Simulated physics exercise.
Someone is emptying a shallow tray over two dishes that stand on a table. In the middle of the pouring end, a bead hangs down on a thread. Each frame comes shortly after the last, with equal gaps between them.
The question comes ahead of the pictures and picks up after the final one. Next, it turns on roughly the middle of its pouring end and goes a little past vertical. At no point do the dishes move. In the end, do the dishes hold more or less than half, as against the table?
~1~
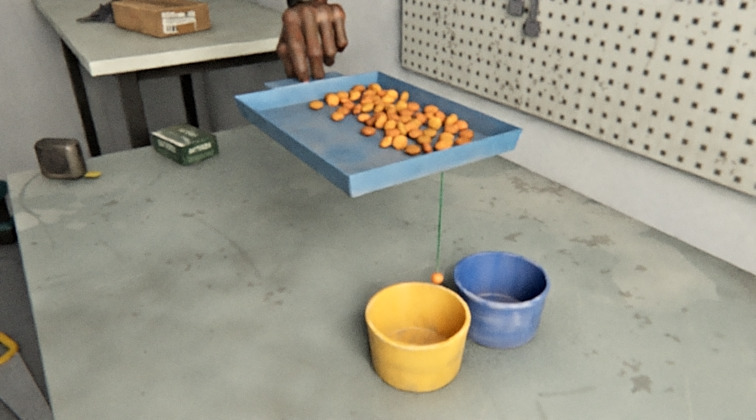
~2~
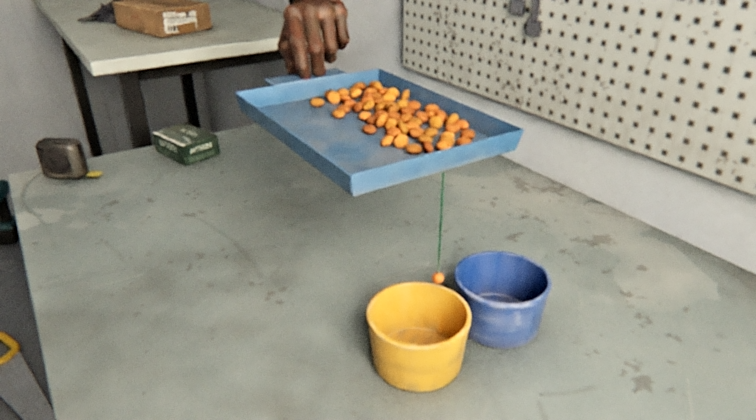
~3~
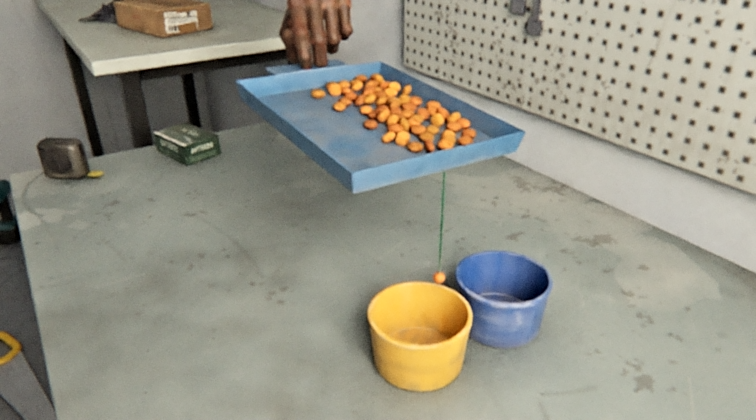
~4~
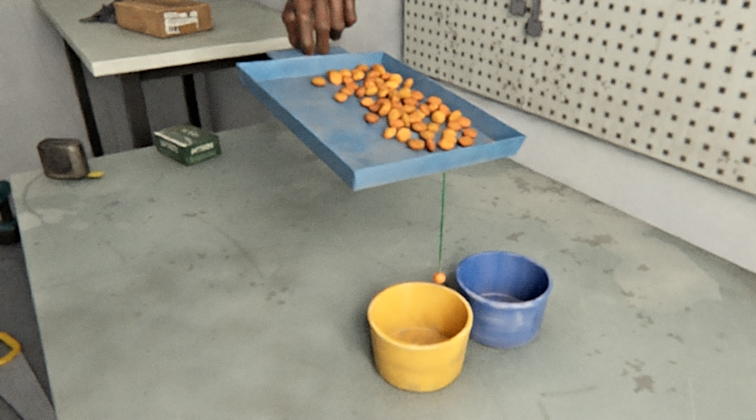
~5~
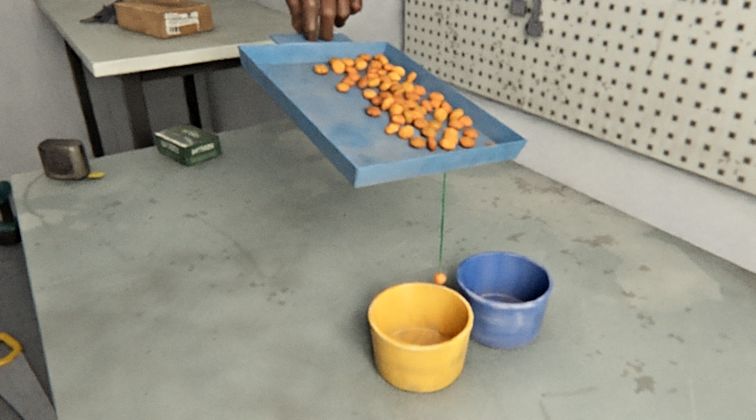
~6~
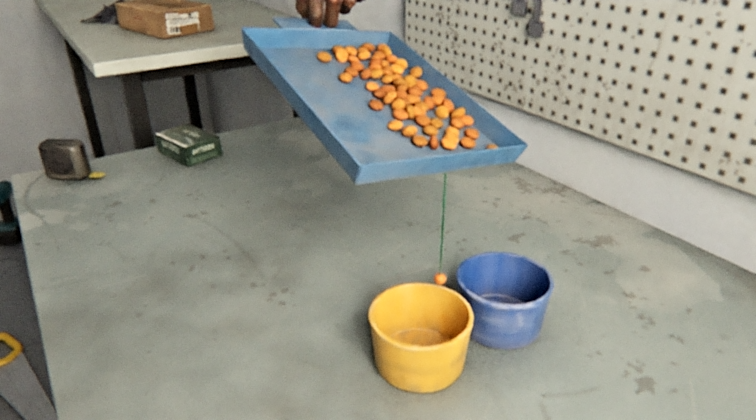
They hold more than half.
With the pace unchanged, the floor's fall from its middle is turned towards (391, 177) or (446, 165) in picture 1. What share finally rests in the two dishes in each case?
About 40 % and about 40 %.
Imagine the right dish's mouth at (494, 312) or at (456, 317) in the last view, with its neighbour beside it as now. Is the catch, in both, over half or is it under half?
For the two places in order: A minority share, a minority share.
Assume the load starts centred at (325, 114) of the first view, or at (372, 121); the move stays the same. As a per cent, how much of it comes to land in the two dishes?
You'd get near 90 percent first and near 90 percent after that.
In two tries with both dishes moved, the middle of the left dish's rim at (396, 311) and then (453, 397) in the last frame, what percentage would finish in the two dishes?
Trial 1 around 60 percent, trial 2 around 0 percent.
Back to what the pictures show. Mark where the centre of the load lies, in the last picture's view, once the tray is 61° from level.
In the last view, the load is centred close to (469, 95).
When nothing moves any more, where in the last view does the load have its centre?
Near pixel (505, 313).
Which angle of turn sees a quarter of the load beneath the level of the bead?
The tilt is near 100° by then.
Soon after the last picture, tray tipped steeply; all on the tray.
A little later, tray tipped right over; about a third on the tray; about a quarter in the right dish; a stray few outside both; about a third in the air.
Later still, tray tipped past a quarter turn; most in the right dish; a small part outside both.
At rest, tray tipped past a quarter turn; none in the left dish; most in the right dish; a small part outside both.
